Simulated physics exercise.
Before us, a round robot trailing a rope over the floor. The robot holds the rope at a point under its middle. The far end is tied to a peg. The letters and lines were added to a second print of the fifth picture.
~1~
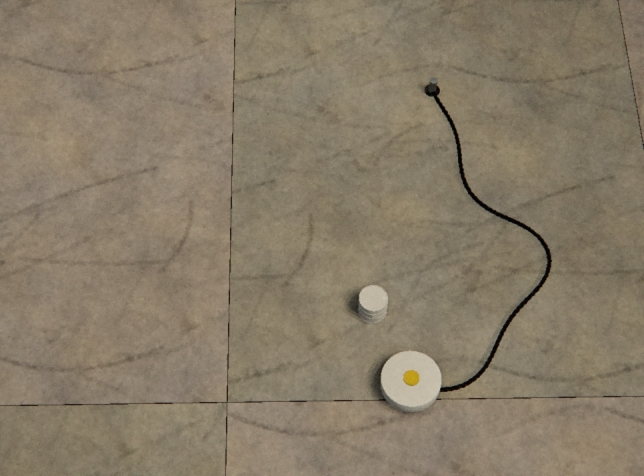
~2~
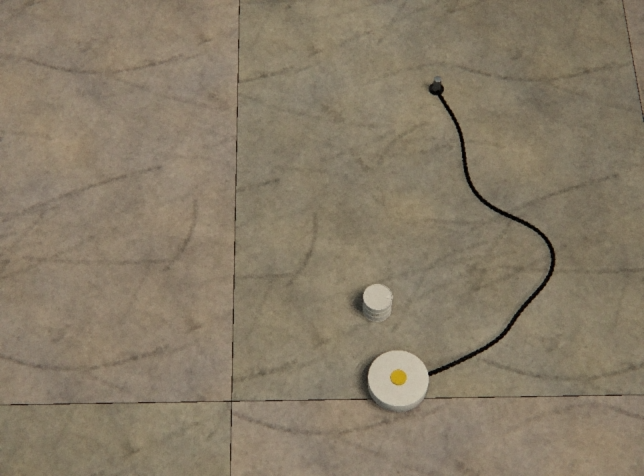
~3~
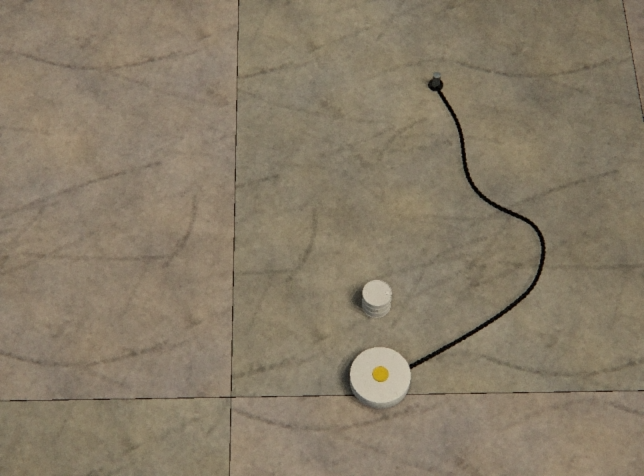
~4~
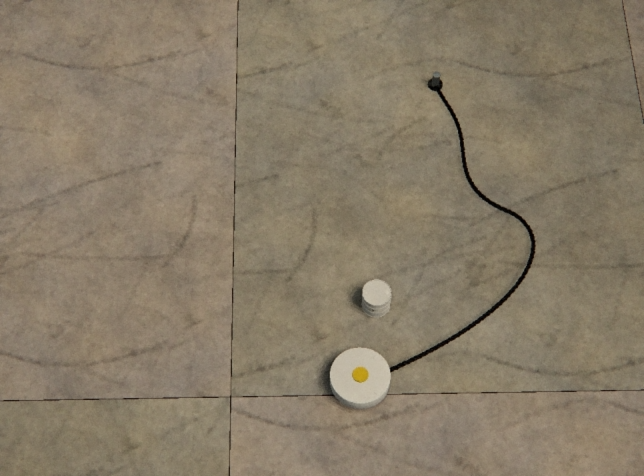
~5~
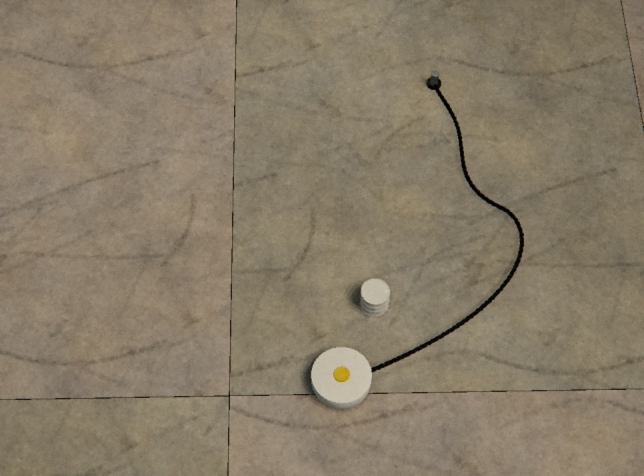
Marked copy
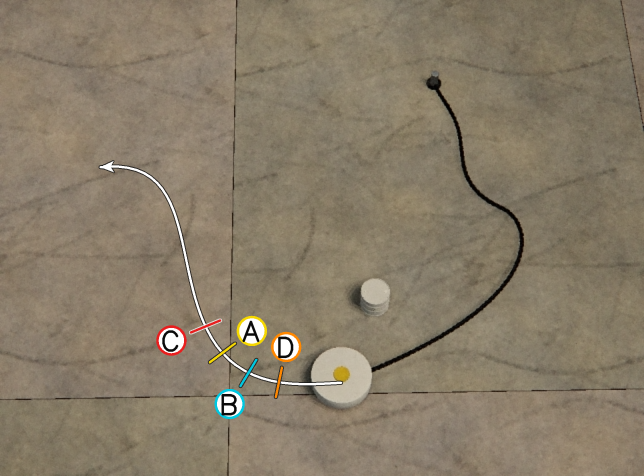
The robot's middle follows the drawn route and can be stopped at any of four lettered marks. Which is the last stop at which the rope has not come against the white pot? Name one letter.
Mark B.
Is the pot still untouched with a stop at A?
No.
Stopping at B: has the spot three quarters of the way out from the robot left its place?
No.
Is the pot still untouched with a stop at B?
Yes.
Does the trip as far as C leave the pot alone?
No.
On the marked copy, A at (222, 353); B at (248, 373); C at (206, 326); D at (279, 382); the route from (341, 383) via (193, 290) to (101, 167).
Taking B. A third of the way, robot (309, 380), middle of the rope (500, 258).
Two thirds of the way, robot (274, 377), middle of the rope (473, 263).
When it is over, robot (248, 369), middle of the rope (454, 264); nothing has been touched.
As for the rest, A brings the rope against the pot; C brings the rope against the pot; D is safe but short.
